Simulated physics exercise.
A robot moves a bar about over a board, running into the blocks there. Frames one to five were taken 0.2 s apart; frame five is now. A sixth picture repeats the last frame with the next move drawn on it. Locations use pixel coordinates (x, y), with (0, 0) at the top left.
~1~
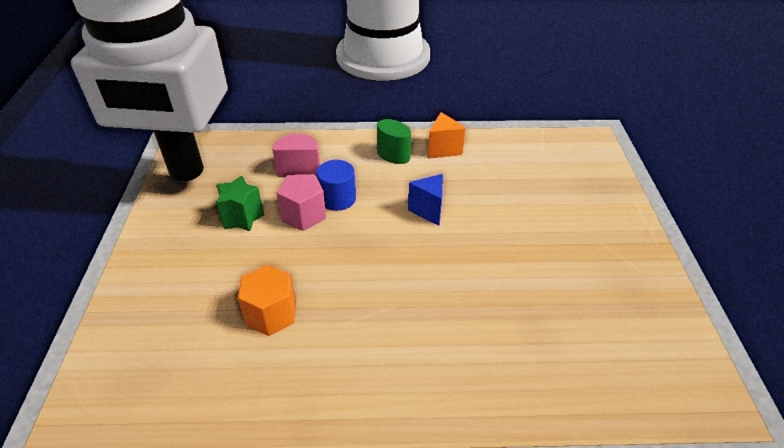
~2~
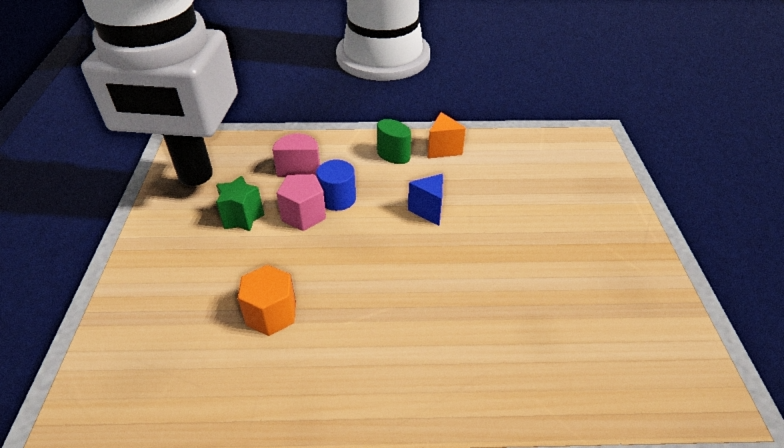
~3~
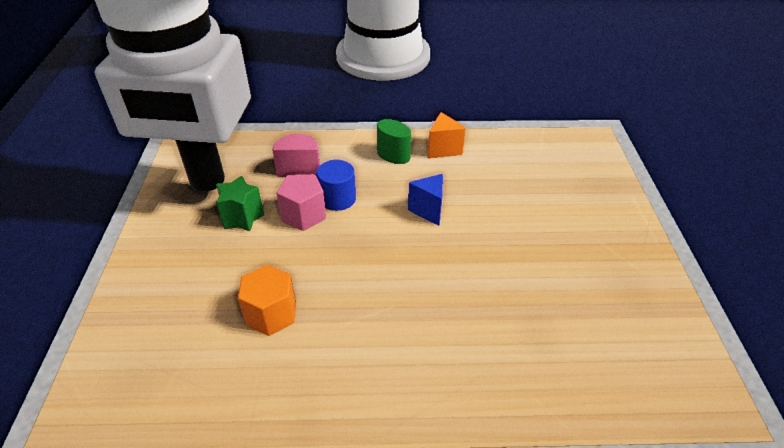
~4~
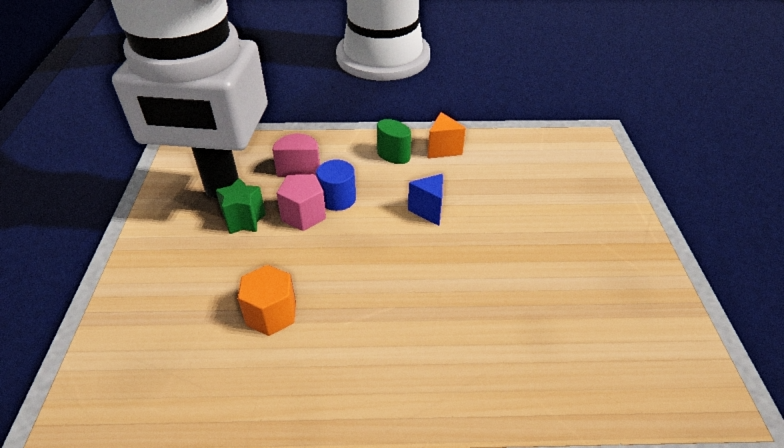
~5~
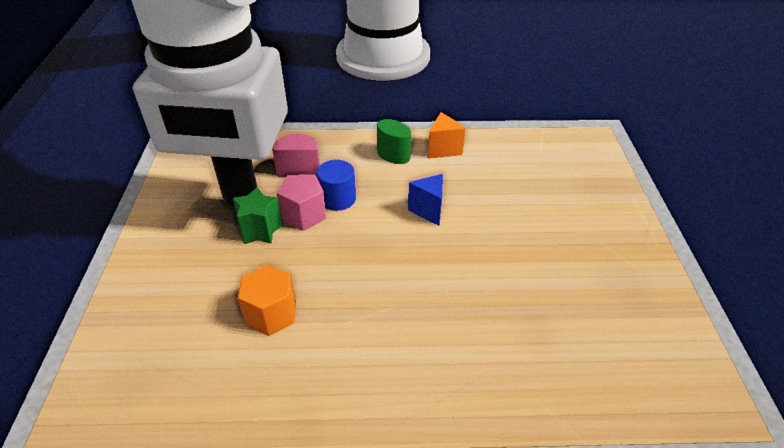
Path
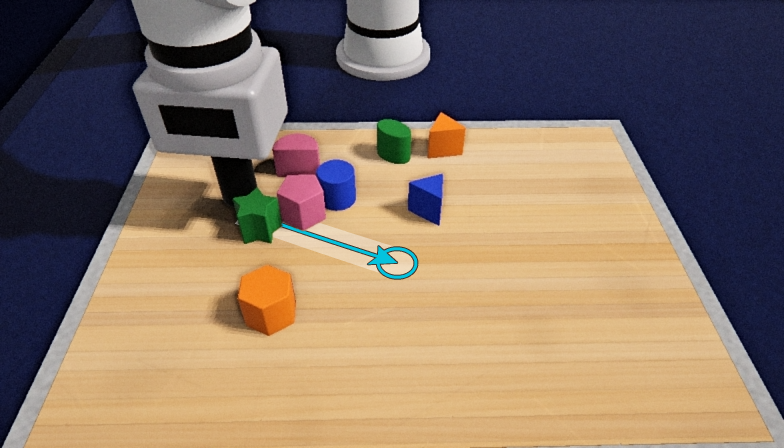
A robot arm moves its black bar right and nudges the green star toward the pink pentagon.
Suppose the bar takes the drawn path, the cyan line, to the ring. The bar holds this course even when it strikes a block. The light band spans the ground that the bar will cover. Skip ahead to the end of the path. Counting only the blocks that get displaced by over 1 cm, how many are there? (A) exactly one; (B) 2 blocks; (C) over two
The answer is C.
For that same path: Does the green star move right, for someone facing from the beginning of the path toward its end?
My answer is yes.
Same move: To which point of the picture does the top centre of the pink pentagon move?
At pixel (349, 189).
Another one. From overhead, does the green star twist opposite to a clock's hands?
Going by the path, no.
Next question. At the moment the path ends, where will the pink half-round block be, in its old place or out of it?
By the last moment, the pink half-round block will still be in its place.
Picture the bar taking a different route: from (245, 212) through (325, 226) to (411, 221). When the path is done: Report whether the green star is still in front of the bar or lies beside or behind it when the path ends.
Slid away.
Path on the board, in a line from (245, 212) to (397, 263).
On the path given first. One third of the way, bar (290, 213); green star (288, 225), turned 30° clockwise; pink pentagon (323, 187), turned 45° anticlockwise; blue circle (346, 165).
Two thirds of the way, bar (344, 231); green star (298, 233), turned 75° clockwise; pink pentagon (349, 189), turned 90° anticlockwise; blue circle (350, 162).
At the end, bar (397, 247); green star (298, 233), turned 75° clockwise; pink half-round block in place; pink pentagon (349, 189), turned 90° anticlockwise; blue circle (350, 162).
